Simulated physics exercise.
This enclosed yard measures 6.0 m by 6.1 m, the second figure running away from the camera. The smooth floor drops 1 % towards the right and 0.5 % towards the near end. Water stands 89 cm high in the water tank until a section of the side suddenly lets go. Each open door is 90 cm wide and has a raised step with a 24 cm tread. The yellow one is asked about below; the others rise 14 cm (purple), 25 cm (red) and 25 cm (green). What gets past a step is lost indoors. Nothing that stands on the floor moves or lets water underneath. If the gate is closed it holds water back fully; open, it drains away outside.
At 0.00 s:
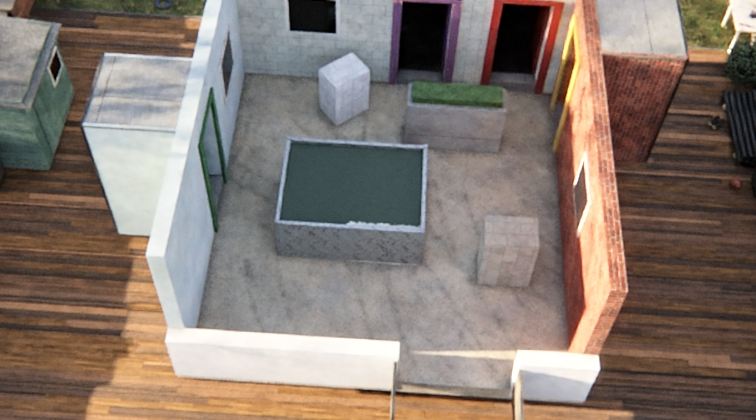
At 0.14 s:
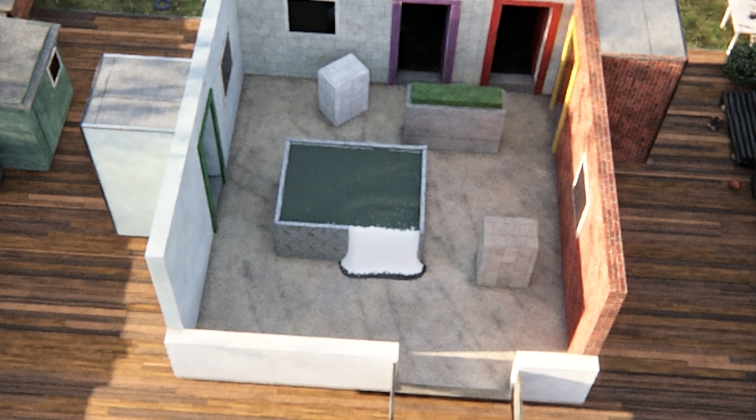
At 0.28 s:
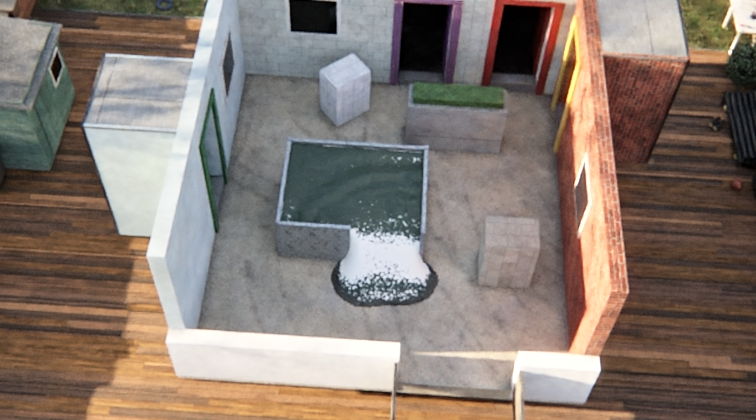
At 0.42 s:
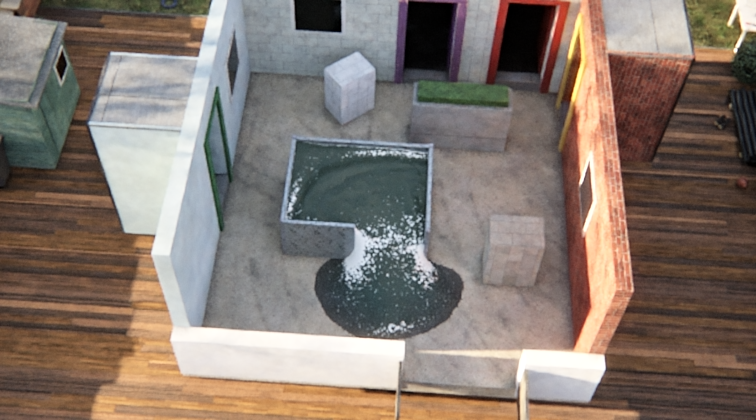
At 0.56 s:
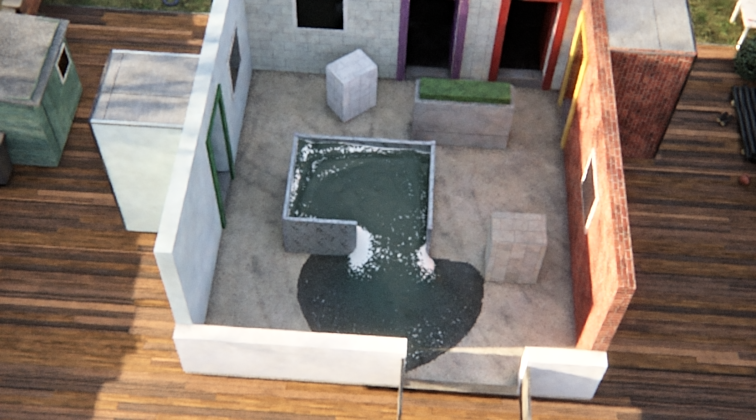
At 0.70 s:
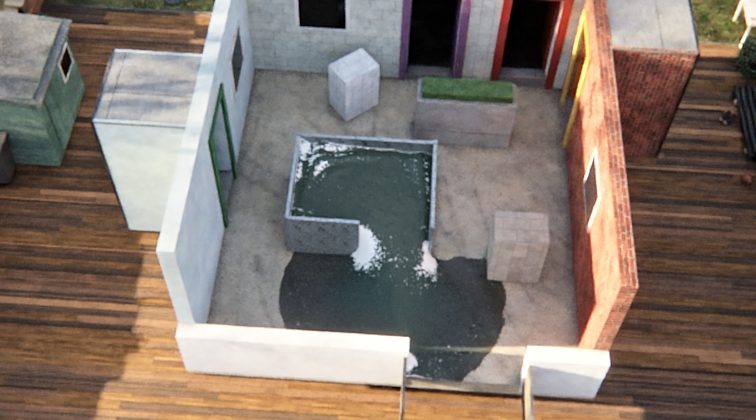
At first, dark water lies still in a rectangular tank inside a walled yard. Then part of the tank's near side opens at the right and water pours out, foaming white, and a dark pool widens across the floor, spreading to the low front wall and out toward the right-hand block.
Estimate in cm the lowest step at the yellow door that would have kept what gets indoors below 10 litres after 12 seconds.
At least 8 cm or so.
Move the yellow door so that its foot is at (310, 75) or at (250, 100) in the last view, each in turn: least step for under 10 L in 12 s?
Roughly 11.5 and 9.0 cm.
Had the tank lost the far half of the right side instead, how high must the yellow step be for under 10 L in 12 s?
About 25 cm.
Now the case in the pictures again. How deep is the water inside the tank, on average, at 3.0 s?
Some 32 cm.
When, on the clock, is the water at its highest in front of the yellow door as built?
Near 9.5 s.
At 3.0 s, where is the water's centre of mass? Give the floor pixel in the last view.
Around (361, 262).
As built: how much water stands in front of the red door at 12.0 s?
Roughly 6.0 cm deep.
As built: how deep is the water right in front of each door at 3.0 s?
In cm: Purple 0, red 0, yellow 0, green 6.
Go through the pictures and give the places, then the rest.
Still water, 89 cm deep, in the water tank at (353, 186); the yellow door at (564, 92) is dry, in the first frame.
The front is at (351, 274), 0.3 m from the gap at (383, 251); 0.2 m2 of floor is wet, 89 cm left at the back, in the second frame.
The gap is at (384, 252), the front 0.8 m out at (358, 302); the back of the water tank holds 88 cm, in the third frame.
Water pours out at (389, 251) and has run 1.5 m, to (374, 337); about 10 cm deep outside, 81 cm at the back, in the fourth frame.
The front is at a hidden place, 2.0 m from the gap at (391, 248); 4.5 m2 of floor is wet, 75 cm left at the back, in the fifth frame.
Water pours out at (393, 247) and has run 2.3 m, to a hidden place; about 6 cm deep outside, 78 cm at the back; 3.6 m in a straight line remain to the yellow door at (574, 87), in the sixth frame.
After 1.4 s water covers 25 % of the floor, deepest (52 cm) near (384, 361); it has not reached the yellow door.
After 3.0 s water covers 45 % of the floor, deepest (31 cm) near (385, 351); it has not reached the yellow door.
After 12.0 s water covers 95 % of the floor, deepest (13 cm) near (518, 247); 7 cm at the yellow door, 0 litres in over its 23 cm step.
At the yellow door as built, the water arrived by 4.4 s and peaked near 11 cm at 9.6 s.
With a step of 7 cm, 16 litres would have come in within the 12 s; with 9.5 cm, 3 litres. So under 10 litres takes about 8 cm.
